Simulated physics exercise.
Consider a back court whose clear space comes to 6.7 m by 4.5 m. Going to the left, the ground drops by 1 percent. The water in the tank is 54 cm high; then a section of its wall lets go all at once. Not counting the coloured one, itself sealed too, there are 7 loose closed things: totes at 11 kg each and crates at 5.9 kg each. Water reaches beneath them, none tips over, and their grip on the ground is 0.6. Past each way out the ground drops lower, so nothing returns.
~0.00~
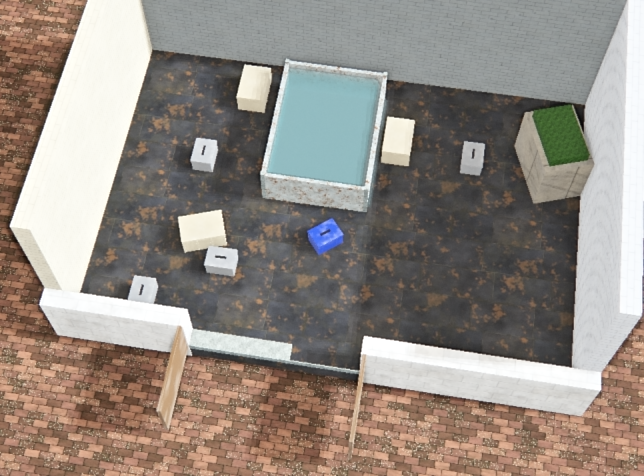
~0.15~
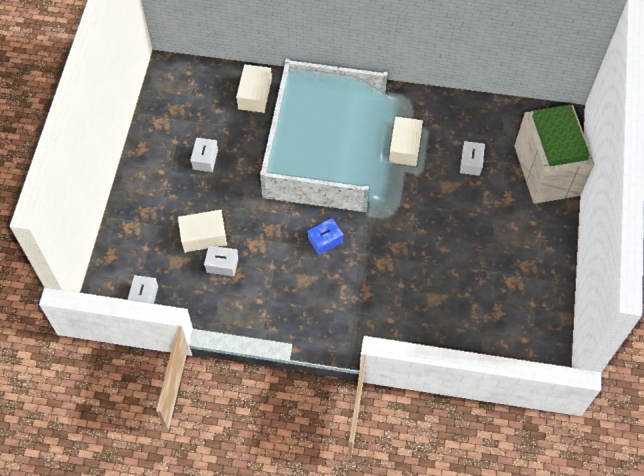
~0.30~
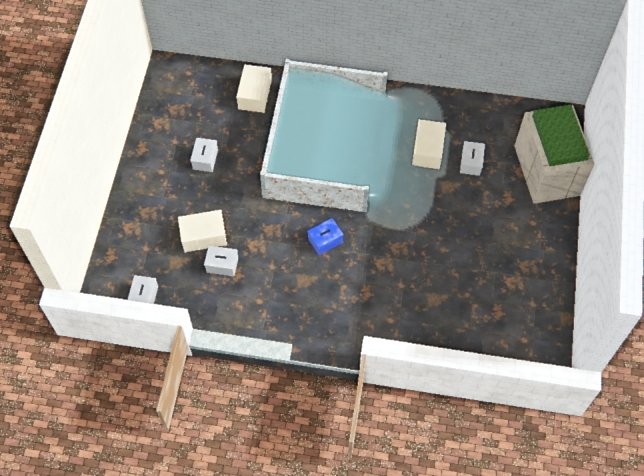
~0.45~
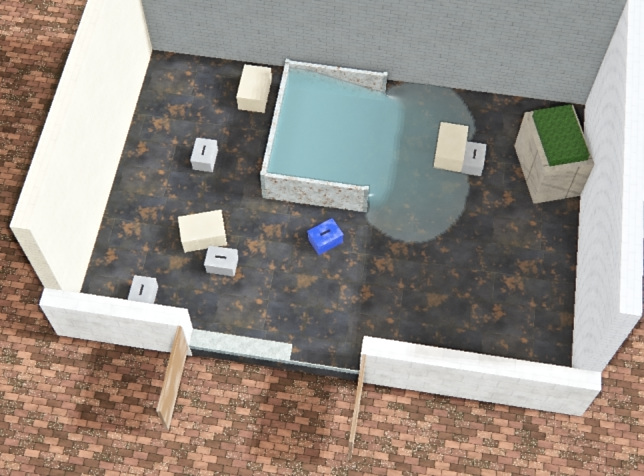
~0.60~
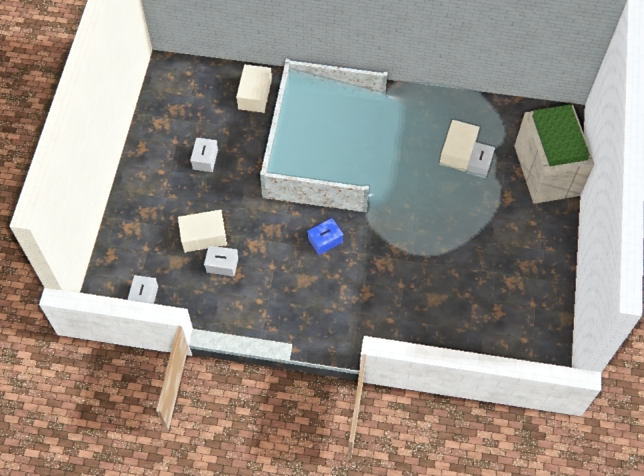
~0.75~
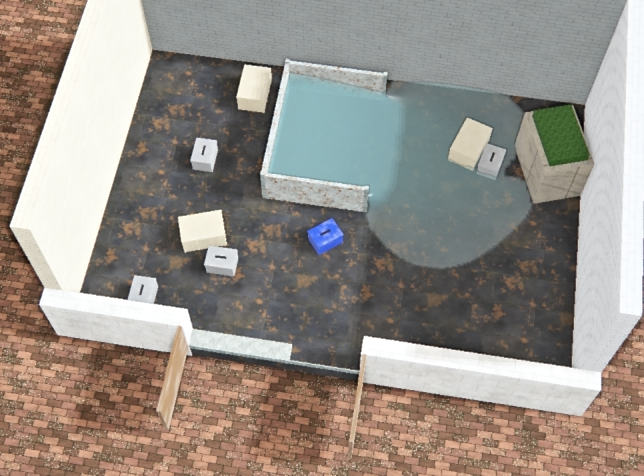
Water pours out of the right side of the stone-walled tank and spreads across the dark floor of the walled court. It pushes a cream crate rightward until it meets a small grey tote, then both shift a little farther right as the pool widens, while the blue tote stays still.
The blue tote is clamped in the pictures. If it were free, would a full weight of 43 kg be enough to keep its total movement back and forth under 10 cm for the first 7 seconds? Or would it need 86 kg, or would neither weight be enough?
43 kg is enough.
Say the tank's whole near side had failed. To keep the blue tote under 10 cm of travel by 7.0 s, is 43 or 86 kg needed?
In that case just the heavier mass works.
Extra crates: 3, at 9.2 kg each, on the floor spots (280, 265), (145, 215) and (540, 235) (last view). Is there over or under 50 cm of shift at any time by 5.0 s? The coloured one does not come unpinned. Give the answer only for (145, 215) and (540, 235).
Taking them as listed: Not beyond and beyond.
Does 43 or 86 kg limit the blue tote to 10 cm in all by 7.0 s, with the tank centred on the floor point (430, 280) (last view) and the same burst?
Well, in that case the lighter one is plenty.
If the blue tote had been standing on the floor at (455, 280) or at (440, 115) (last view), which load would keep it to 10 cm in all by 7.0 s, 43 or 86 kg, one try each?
Taking the two tries in order, even the light one works and even the light one works.
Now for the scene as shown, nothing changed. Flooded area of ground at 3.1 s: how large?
At that time the wet patch spans about 15 m2.
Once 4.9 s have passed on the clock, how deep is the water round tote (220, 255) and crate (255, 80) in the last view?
Roughly 4 and 1 cm.
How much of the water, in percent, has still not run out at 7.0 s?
94 %.
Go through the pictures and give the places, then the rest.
In the first picture, the blue tote at (326, 233) rests on the ground; 2.7 m2 under water; 0 of 8 have shifted.
In the second picture, the blue tote at (326, 233), on the bottom; water covers 3.5 m2; 1 of 8 have shifted.
In the third picture, the blue tote at (326, 233) rests on the ground; water covers 4.7 m2; 1 of 8 have shifted.
In the fourth picture, the blue tote at (326, 233), on the bottom; water covers 6.0 m2; 1 of 8 have shifted.
In the fifth picture, the blue tote at (326, 233) rests on the ground; water covers 7.2 m2; 2 of 8 have shifted.
In the sixth picture, the blue tote at (326, 233), on the bottom; 8.5 m2 under water; 2 of 8 have shifted.
After 1.4 s the blue tote would be 0 cm from its start with 43 kg and 0 cm from its start with 86 kg; 0 cm of water round it then.
After 3.1 s the blue tote would be 0 cm from its start with 43 kg and 0 cm from its start with 86 kg; 0 cm of water round it then.
After 4.9 s the blue tote would be 0 cm from its start with 43 kg and 0 cm from its start with 86 kg; 3 cm of water round it then.
After 7.0 s the blue tote would be 0 cm from its start with 43 kg and 0 cm from its start with 86 kg; 2 cm of water round it then.
